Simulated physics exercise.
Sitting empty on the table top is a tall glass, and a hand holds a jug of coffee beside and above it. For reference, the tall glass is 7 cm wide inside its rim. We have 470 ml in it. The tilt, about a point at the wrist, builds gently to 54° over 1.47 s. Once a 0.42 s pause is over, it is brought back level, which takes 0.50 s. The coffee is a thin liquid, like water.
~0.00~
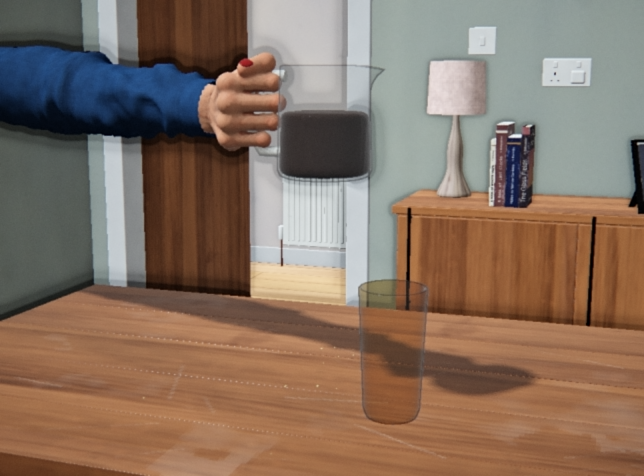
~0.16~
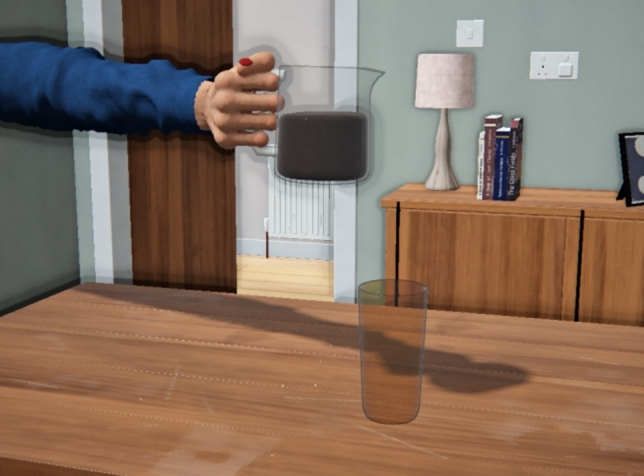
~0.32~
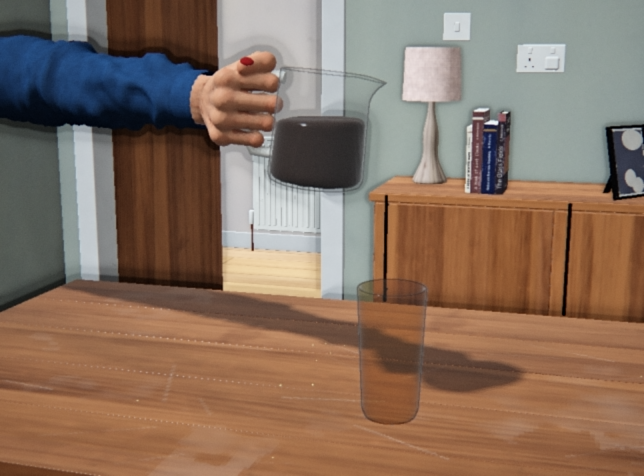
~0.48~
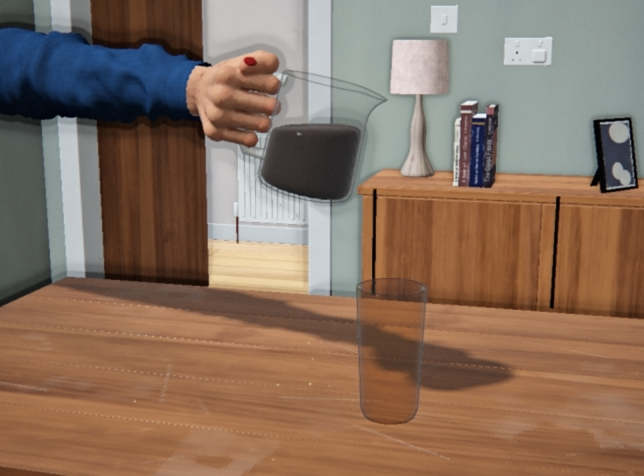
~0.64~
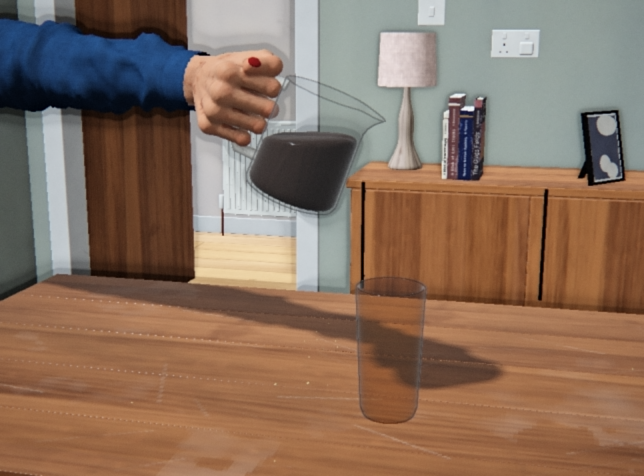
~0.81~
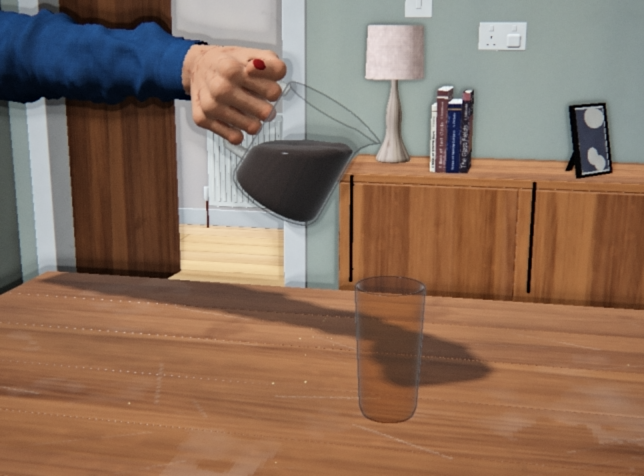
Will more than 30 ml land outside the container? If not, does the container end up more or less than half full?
No, less than half full and nothing spilt.
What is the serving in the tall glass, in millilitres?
Something like 80 ml, I reckon.
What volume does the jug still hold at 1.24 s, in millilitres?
Remaining volume: Approx. 460 ml.
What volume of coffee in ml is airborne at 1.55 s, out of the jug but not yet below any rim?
I'd estimate close to 15 ml in the air.
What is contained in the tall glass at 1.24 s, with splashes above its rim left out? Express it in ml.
I'd put it around 0 ml.
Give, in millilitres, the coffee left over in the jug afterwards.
About 390 ml.
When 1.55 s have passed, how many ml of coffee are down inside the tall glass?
Reading: Approx. 25 ml.
After 1.24 s the tilt is 51° and the tall glass has 0 ml, the jug 460 ml, and 0 ml is on the table top.
After 1.55 s the tilt is 54° and the tall glass has 25 ml, the jug 430 ml, and 0 ml is on the table top.
After 1.88 s the tilt is 54° and the tall glass has 60 ml, the jug 395 ml, and 0 ml is on the table top.
After 2.24 s the tilt is 11° and the tall glass has 80 ml, the jug 385 ml, and 0 ml is on the table top.
In the end the tall glass has 80 ml, the jug 385 ml, and 0 ml is on the table top.
